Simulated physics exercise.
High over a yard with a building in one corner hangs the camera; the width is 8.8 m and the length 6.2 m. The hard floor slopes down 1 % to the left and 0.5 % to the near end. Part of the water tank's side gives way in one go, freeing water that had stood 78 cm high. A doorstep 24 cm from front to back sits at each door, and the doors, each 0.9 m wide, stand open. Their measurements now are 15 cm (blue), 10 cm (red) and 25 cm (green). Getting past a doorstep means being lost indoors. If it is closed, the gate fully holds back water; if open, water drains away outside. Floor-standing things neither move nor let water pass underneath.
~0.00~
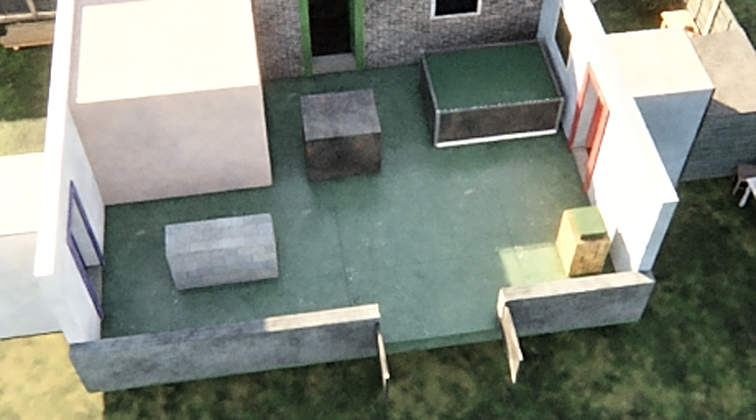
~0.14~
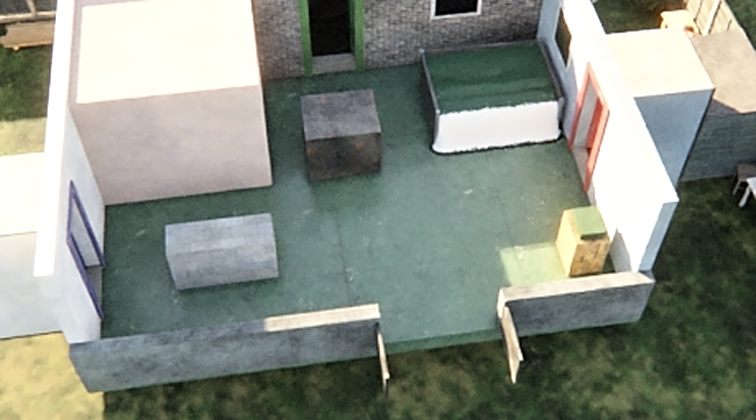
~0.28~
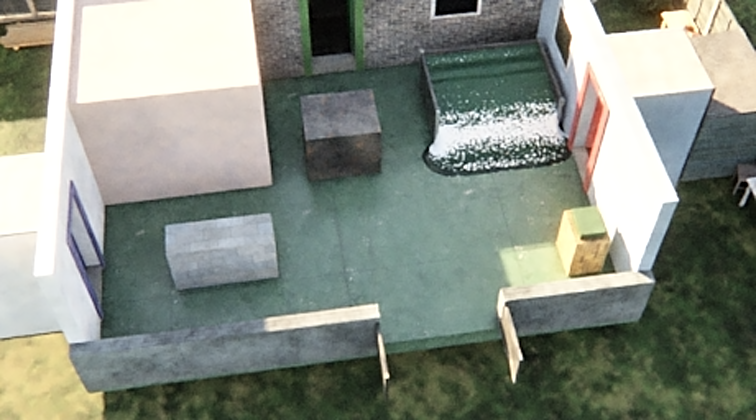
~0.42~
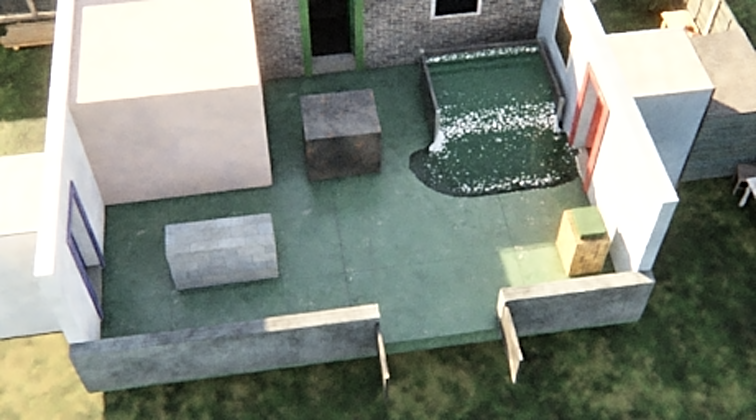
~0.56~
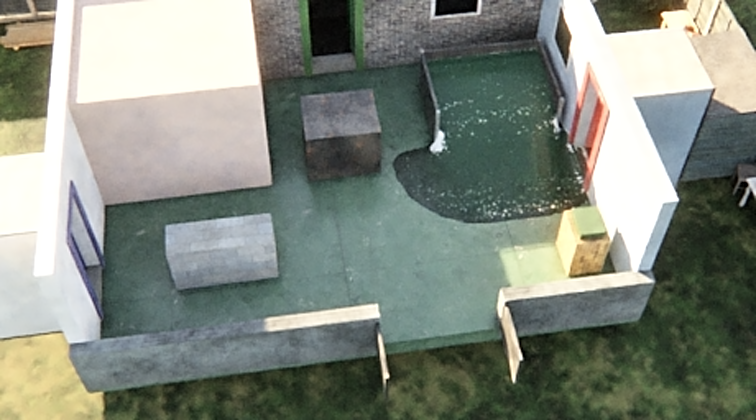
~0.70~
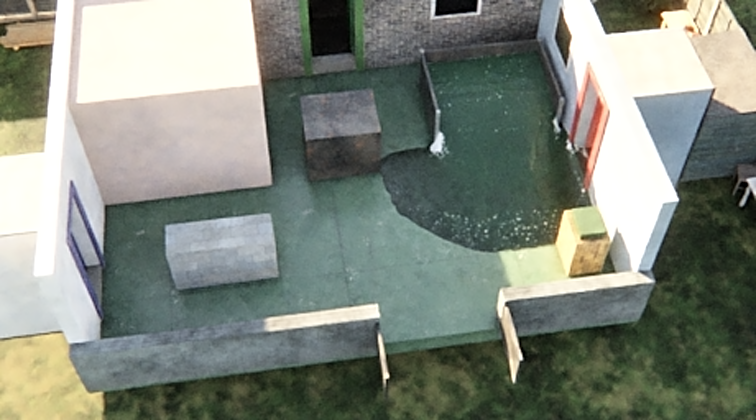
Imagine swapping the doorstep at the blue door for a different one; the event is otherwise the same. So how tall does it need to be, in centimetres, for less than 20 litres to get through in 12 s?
It would need to be around 13 cm tall.
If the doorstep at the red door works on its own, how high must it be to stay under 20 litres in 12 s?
For red, a step near 14.5 cm.
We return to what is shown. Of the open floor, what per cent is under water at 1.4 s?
40 %.
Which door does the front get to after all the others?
Green.
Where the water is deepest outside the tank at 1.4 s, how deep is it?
Around 46 centimetres.
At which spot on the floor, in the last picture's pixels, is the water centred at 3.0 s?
(494, 223).
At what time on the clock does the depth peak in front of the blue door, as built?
Roughly at 9.5 s.
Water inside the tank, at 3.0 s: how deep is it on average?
Close to 12 cm deep on average.
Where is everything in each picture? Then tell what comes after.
The first frame shows the water tank at (490, 78) is whole and still, 78 cm deep; the blue door at (87, 257) is dry.
In the second frame, water pours out at (497, 125) and has run 0.3 m, to (444, 153); about 7 cm deep outside, 78 cm at the back.
In the third frame, the front is at (462, 173), 0.8 m from the gap at (497, 128); 2.0 m2 of floor is wet, 74 cm left at the back.
In the fourth frame, the front is at (461, 194), 1.3 m from the gap at (497, 129); 3.5 m2 of floor is wet, 67 cm left at the back.
In the fifth frame, the front is at (491, 219), 2.0 m from the gap at (496, 129); 5.7 m2 of floor is wet, 66 cm left at the back.
In the sixth frame, the gap is at (496, 129), the front 2.6 m out at (485, 248); the back of the water tank holds 60 cm; the blue door at (87, 257), 7.8 m from the gap, is still 5.5 m from the nearest water.
After 1.4 s water covers 40 % of the floor, deepest (46 cm) near (545, 309); it has not reached the blue door.
After 3.0 s water covers 50 % of the floor, deepest (34 cm) near (617, 299); it has not reached the blue door.
After 12.0 s water covers 90 % of the floor, deepest (16 cm) near (219, 288); 13 cm at the blue door, 10 litres in over its 15 cm doorstep.
At the blue door as built, the water arrived by 4.9 s and peaked near 18 cm at 9.4 s.
With a doorstep of 11.5 cm, 35 litres would have come in within the 12 s; with 15.5 cm, 8 litres. So under 20 litres takes about 13 cm.
